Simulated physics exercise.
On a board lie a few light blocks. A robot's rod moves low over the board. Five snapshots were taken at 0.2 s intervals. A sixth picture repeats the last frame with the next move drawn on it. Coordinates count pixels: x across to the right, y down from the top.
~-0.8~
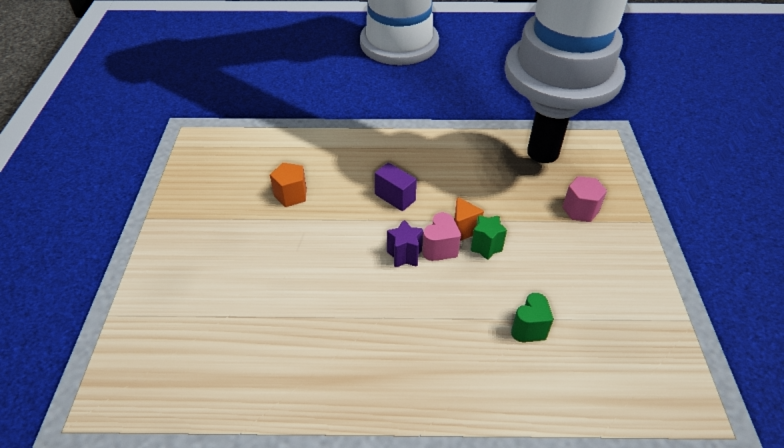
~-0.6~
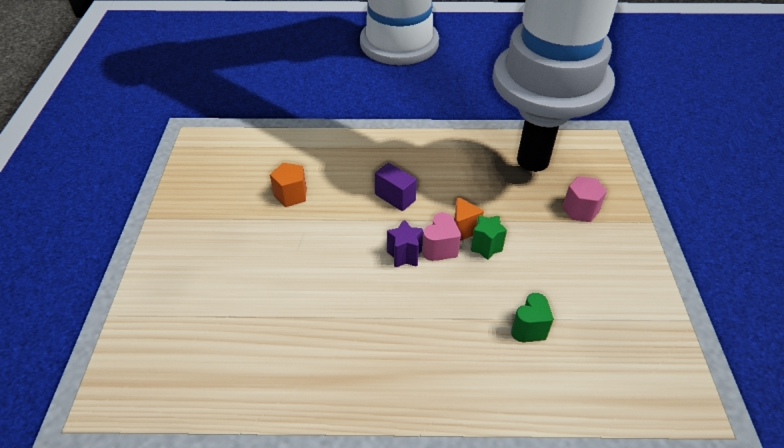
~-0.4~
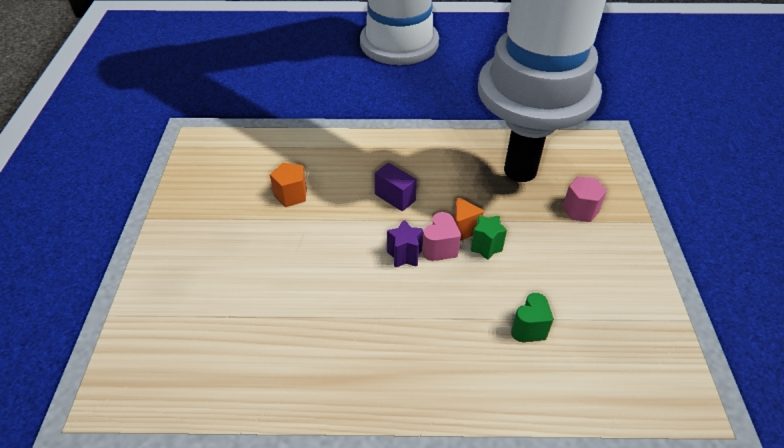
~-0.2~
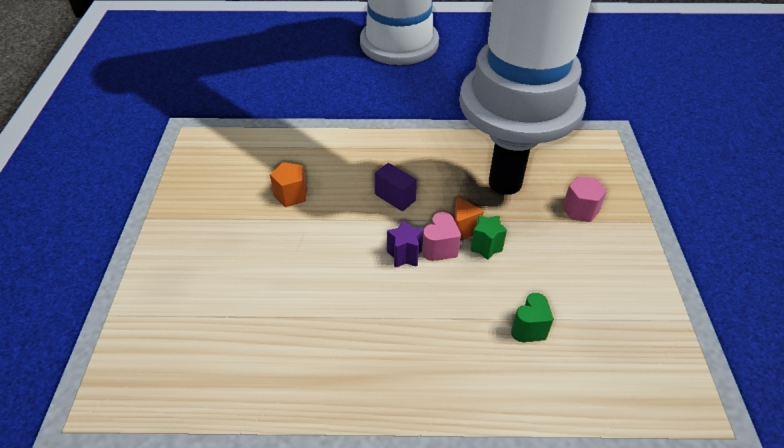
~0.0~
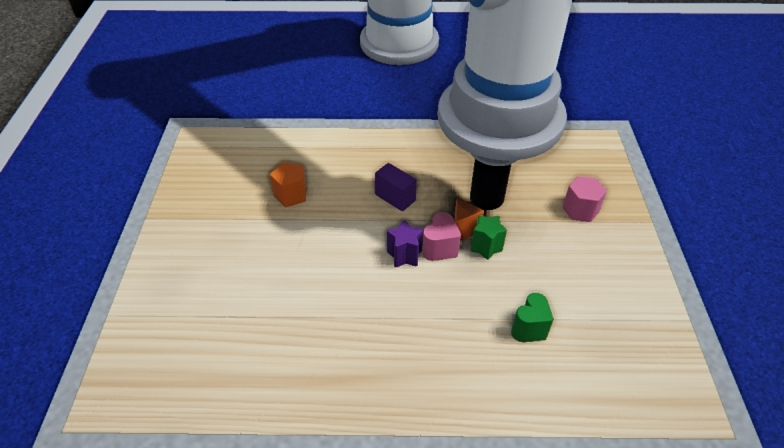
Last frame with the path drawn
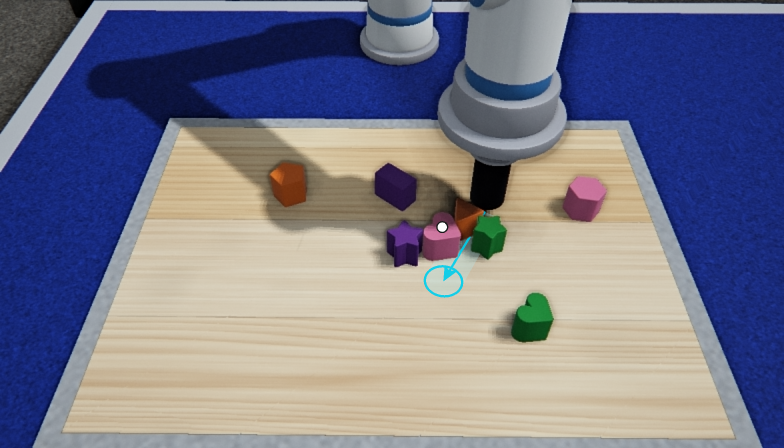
A robot arm with a black rod reaches over a pale wooden board on a blue surface, seen from above by a still camera. Orange and purple blocks sit at the upper left, a purple star, pink heart, orange triangle and green star cluster centrally, with pink at right and a green heart below. The rod glides left and toward the viewer, nearing the triangle, while the blocks stay still.
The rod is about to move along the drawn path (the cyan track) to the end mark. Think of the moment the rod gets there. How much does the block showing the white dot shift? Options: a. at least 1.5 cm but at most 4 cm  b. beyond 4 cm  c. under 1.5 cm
b.
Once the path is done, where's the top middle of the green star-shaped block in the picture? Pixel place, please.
At (492, 244).
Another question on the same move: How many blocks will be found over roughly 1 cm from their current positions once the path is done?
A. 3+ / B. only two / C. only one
That would be A.
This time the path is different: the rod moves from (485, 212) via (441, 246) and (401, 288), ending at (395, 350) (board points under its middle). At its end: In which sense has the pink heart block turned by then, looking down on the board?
Looking down on the board, it turns clockwise.
Drawn move, in a line from (485, 212) to (444, 281); the dot is on the pink heart block.
What follows on the original path. One third of the way, rod at (473, 220); purple star-shaped block at (400, 235), turned 15° clockwise; pink heart block at (431, 242), turned 25° clockwise; orange triangle at (456, 229); green star-shaped block at (492, 234), turned 35° anticlockwise.
Two thirds of the way, rod at (460, 243); purple star-shaped block at (392, 237), turned 55° clockwise; pink heart block at (409, 256), turned 40° clockwise; orange triangle at (439, 250); green star-shaped block at (492, 244), turned 70° anticlockwise.
At the end, rod at (445, 267); purple star-shaped block at (391, 237), turned 60° clockwise; pink heart block at (391, 266), turned 80° clockwise; orange triangle at (421, 274), turned 25° clockwise; green star-shaped block at (492, 244), turned 75° anticlockwise.
